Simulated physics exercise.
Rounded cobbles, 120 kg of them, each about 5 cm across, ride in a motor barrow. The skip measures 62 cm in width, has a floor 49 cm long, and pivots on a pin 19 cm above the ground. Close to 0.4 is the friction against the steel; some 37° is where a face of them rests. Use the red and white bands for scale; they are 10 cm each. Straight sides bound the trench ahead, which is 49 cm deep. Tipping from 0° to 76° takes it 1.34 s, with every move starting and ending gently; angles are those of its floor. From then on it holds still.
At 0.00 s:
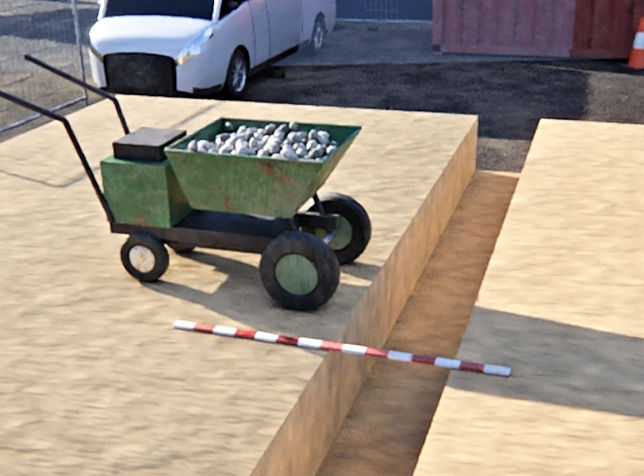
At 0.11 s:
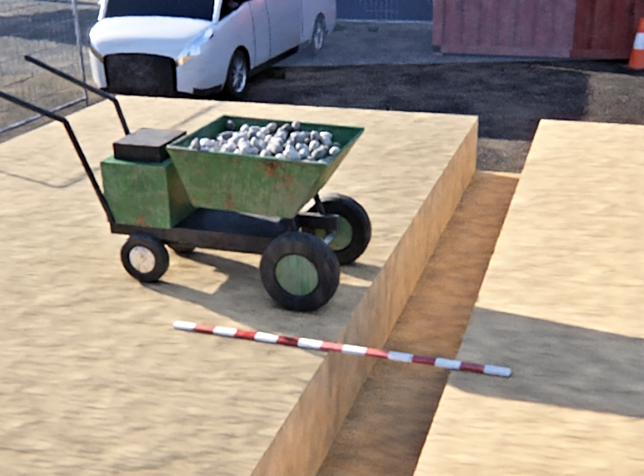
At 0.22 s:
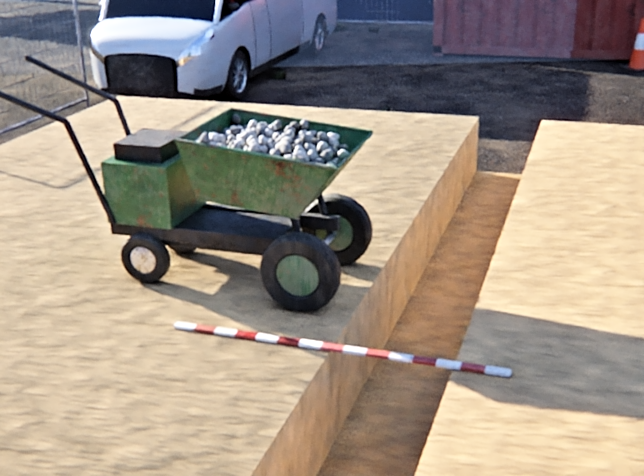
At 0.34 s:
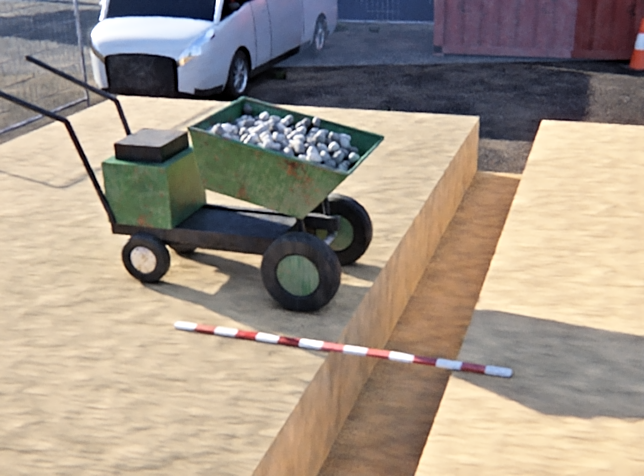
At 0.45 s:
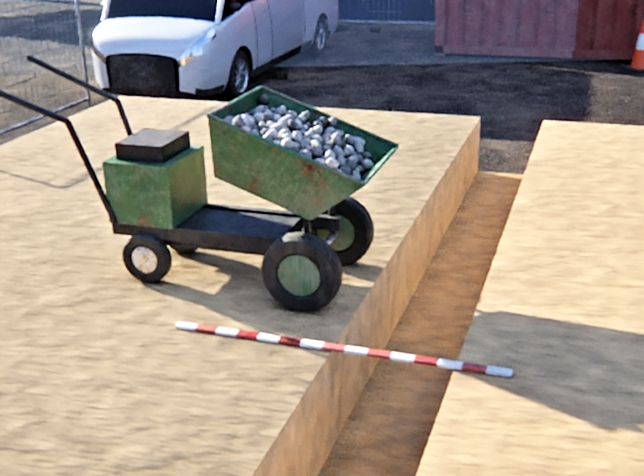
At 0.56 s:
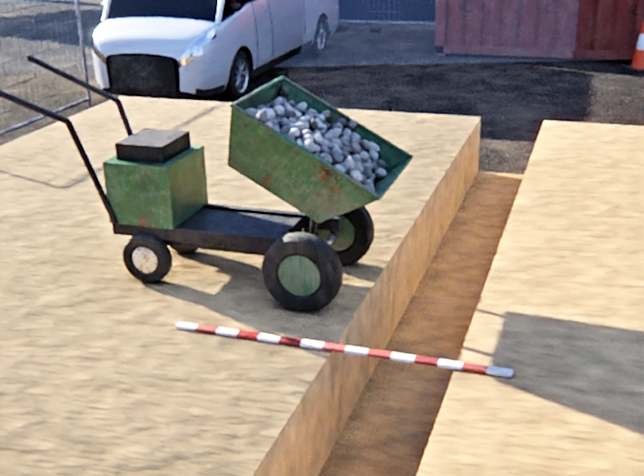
The green skip of a small motor barrow tilts steadily forward, carrying its load of grey cobbles.
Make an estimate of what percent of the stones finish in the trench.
About 69 percent.
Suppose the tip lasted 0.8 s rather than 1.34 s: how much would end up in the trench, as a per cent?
Probably about 55 in a hundred.
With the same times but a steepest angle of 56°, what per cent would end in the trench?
In that case near 25 per cent.
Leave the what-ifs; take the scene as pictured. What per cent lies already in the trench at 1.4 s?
Close to 25 per cent has got there by then.
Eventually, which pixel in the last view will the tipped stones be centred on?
Somewhere around (457, 374) in the last picture.
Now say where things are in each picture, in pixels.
Lip at (323, 163), floor tilted 0°, highest stones at (269, 135), in the first frame.
The skip is at 2°, its lip at (326, 165); the top of the load is at (272, 133); the stones move at 0.2 m/s on average, in the second frame.
The skip is at 6°, its lip at (335, 169); the top of the load is at (265, 129); the stones move at 0.4 m/s on average, in the third frame.
The skip is at 12°, its lip at (348, 175); the top of the load is at (255, 122); the stones move at 0.6 m/s on average, in the fourth frame.
The skip is at 20°, its lip at (364, 185); the top of the load is at (261, 113); the stones move at 0.7 m/s on average, in the fifth frame.
Lip at (380, 198), floor tilted 29°, highest stones at (276, 105); the stones move at 0.8 m/s on average, in the sixth frame.
After 1.0 s the floor is at 64°; 99 % in the skip, 1 % in the trench; the foremost stones are at (445, 256).
After 1.4 s the floor is at 76°; 53 % in the skip, 26 % in the trench, 21 % past the trench; the foremost stones are at (571, 328).
After 1.8 s the floor is at 76°; 23 % in the skip, 45 % in the trench, 32 % past the trench; the foremost stones are past the picture's edge.
After 3.7 s the floor is at 76°; 0 % in the skip, 69 % in the trench, 31 % past the trench; the foremost stones are past the picture's edge.
